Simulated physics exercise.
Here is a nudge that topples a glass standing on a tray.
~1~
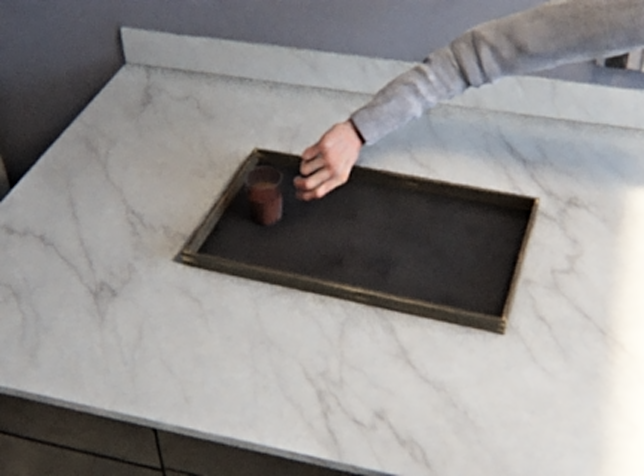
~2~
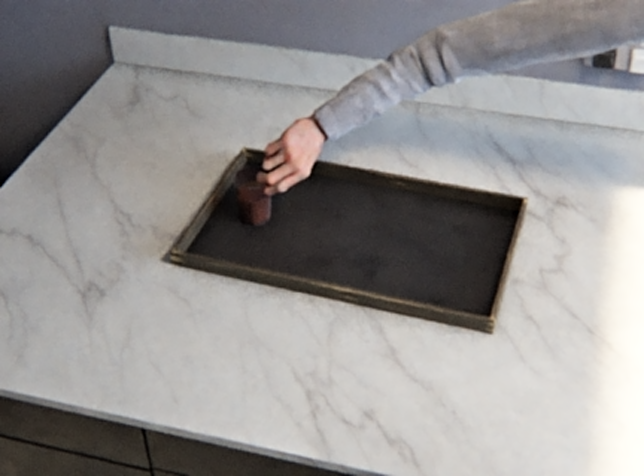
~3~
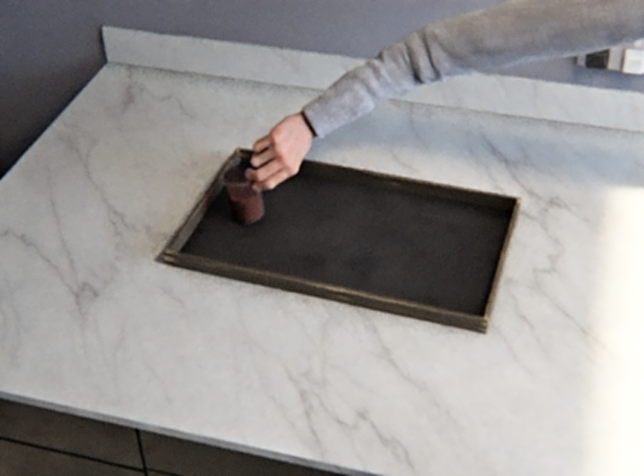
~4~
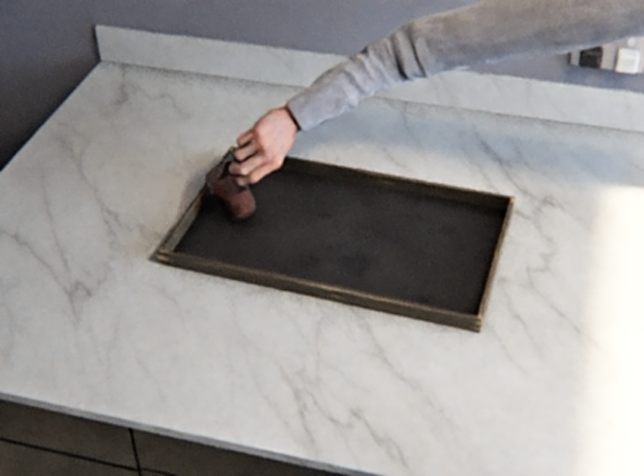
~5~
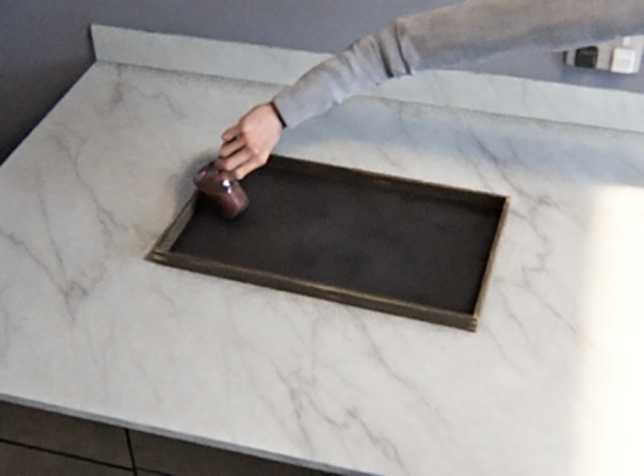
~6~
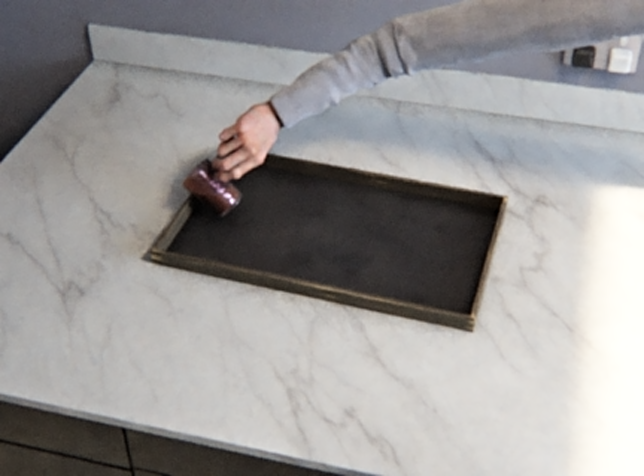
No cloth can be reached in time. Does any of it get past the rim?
Sure enough, the spill will come off the tray.
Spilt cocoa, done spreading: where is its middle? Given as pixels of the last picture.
In the last view, its middle sits roughly at (62, 184).
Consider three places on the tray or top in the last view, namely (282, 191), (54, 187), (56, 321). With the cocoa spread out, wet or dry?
Starting from the first: Never touched, then caught by it, finally never touched.
Soon after, the glass lies across the rim; the puddle covers about as much as a plate; it is on the top, beyond the rim.
Later, the puddle covers about as much as a tray; it is on the top, beyond the rim.
In the end, the puddle covers about as much as a tray; it is on the top, beyond the rim.
